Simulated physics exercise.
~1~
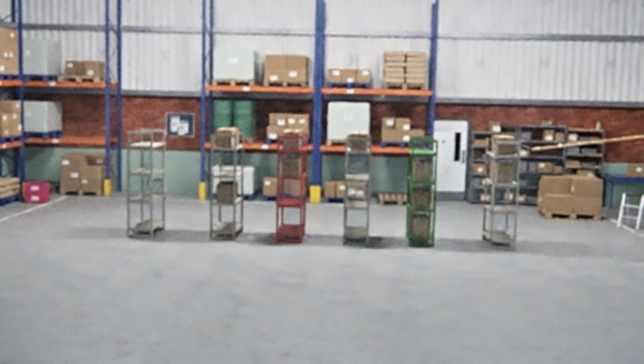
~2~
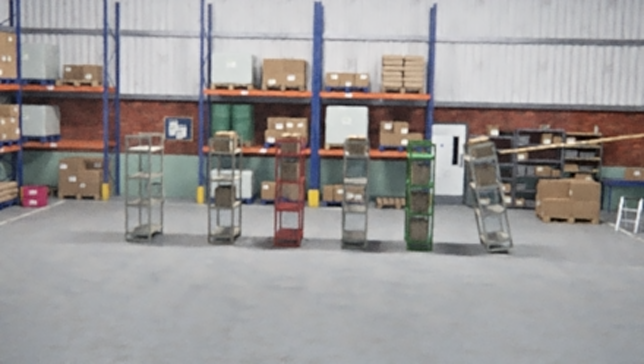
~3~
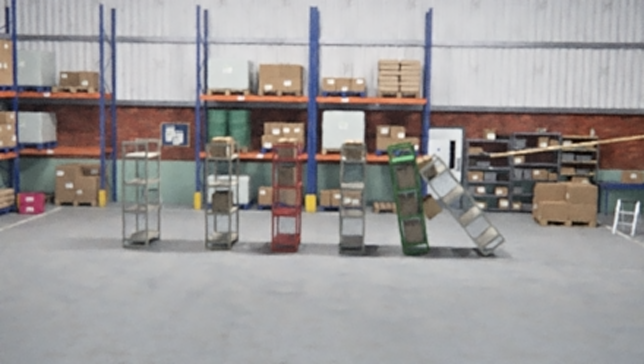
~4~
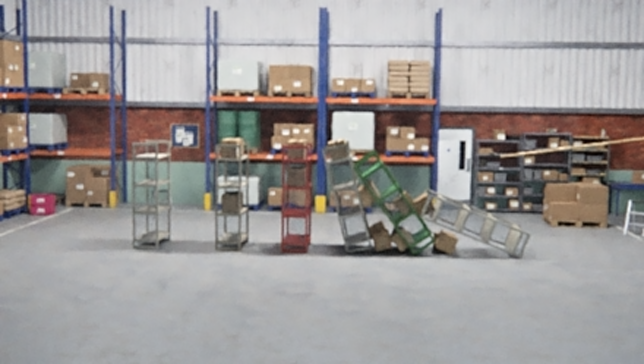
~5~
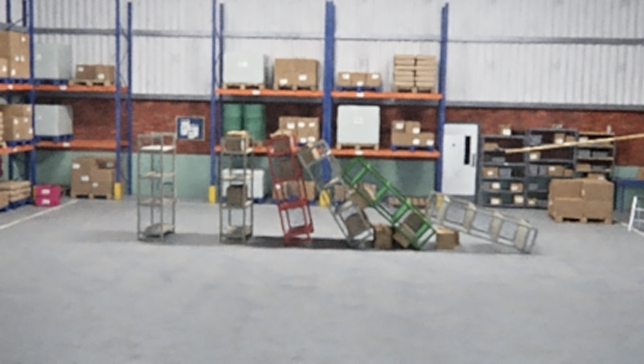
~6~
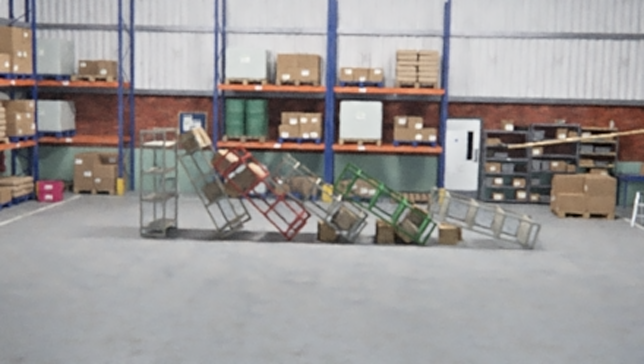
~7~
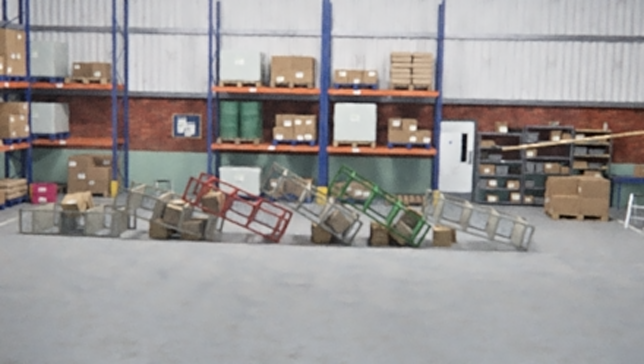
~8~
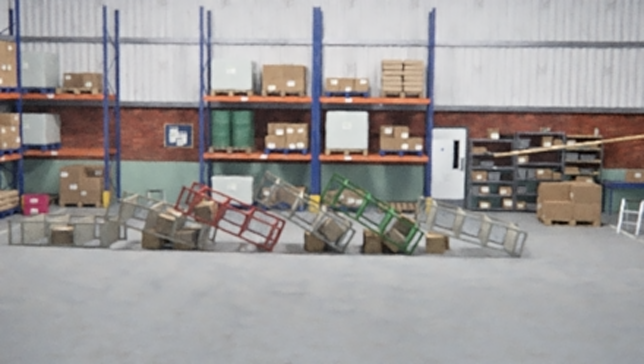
In a warehouse, a pole coming in from the right tipped the end rack of a row of six, and they toppled leftward one after another, spilling boxes, until all lay fallen or slumped against each other, the leftmost flat on the floor.
